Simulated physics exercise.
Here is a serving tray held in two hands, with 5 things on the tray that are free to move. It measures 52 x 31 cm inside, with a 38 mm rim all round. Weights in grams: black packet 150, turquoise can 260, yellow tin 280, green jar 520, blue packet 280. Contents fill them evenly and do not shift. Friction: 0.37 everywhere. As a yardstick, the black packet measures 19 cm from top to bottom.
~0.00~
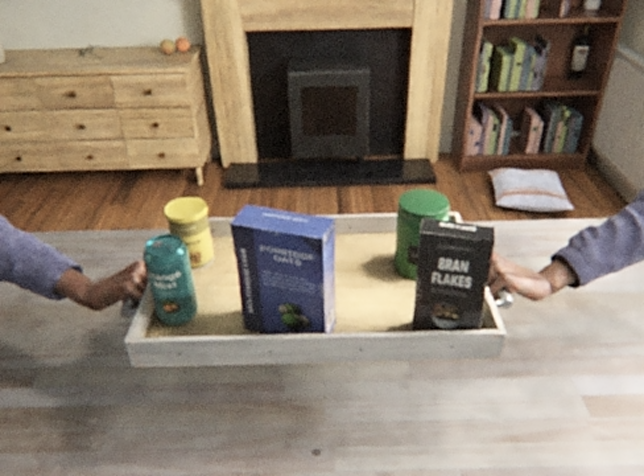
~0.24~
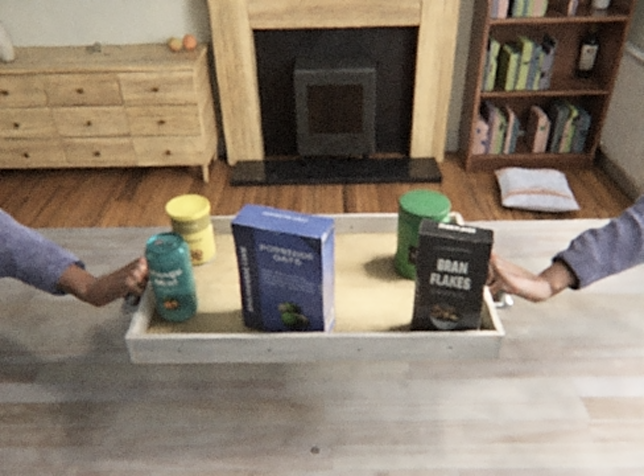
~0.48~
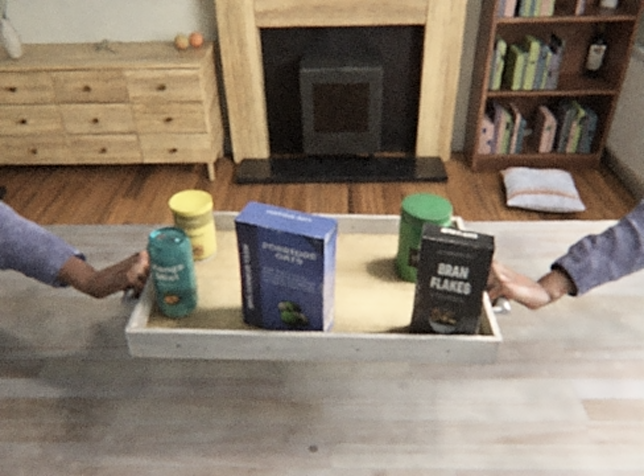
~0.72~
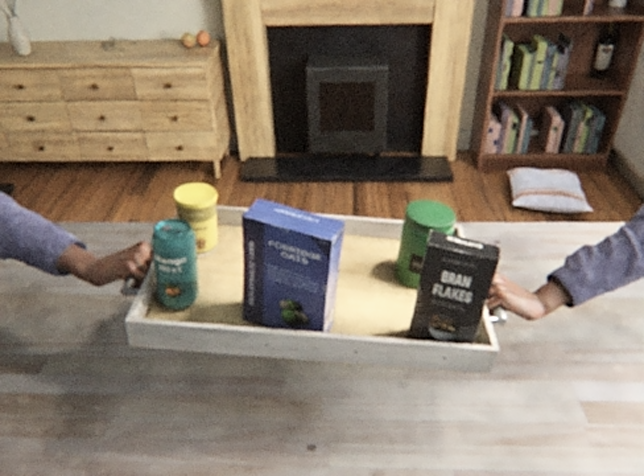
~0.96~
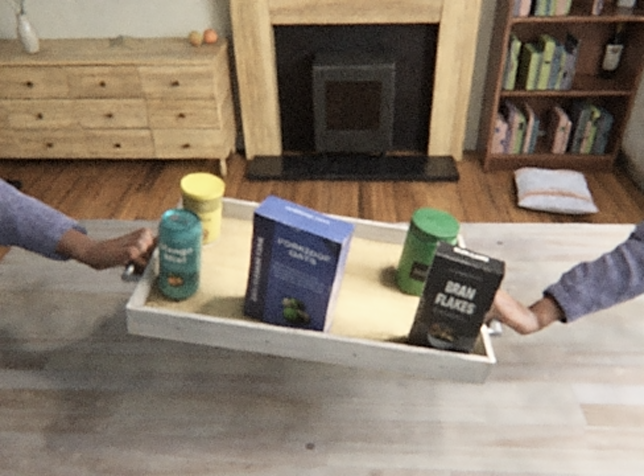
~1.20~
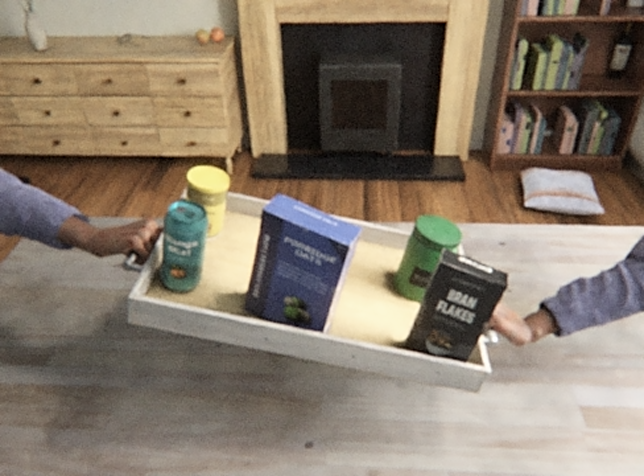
In a living room with a fireplace, two hands held a white-rimmed tray of boxes and tubs level above a table, then steadily tilted it down to the right, everything on it leaning along.
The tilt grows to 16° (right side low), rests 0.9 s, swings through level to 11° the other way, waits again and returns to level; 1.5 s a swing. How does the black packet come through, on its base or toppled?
The black packet stays upright.
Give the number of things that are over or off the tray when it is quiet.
0 of them.
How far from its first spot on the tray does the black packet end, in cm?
Some 0 cm.
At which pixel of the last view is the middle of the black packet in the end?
Near (443, 290).
By 2.70 s, tray at 15°, right edge down.
By 3.30 s, tray at 1°, right edge down.
By 3.80 s, tray at 10°, left edge down.
By 5.70 s, tray at 5°, left edge down.
When it is over (6.8 s), all 5 within 5 cm of the start. In the last view, black packet near (443, 290).
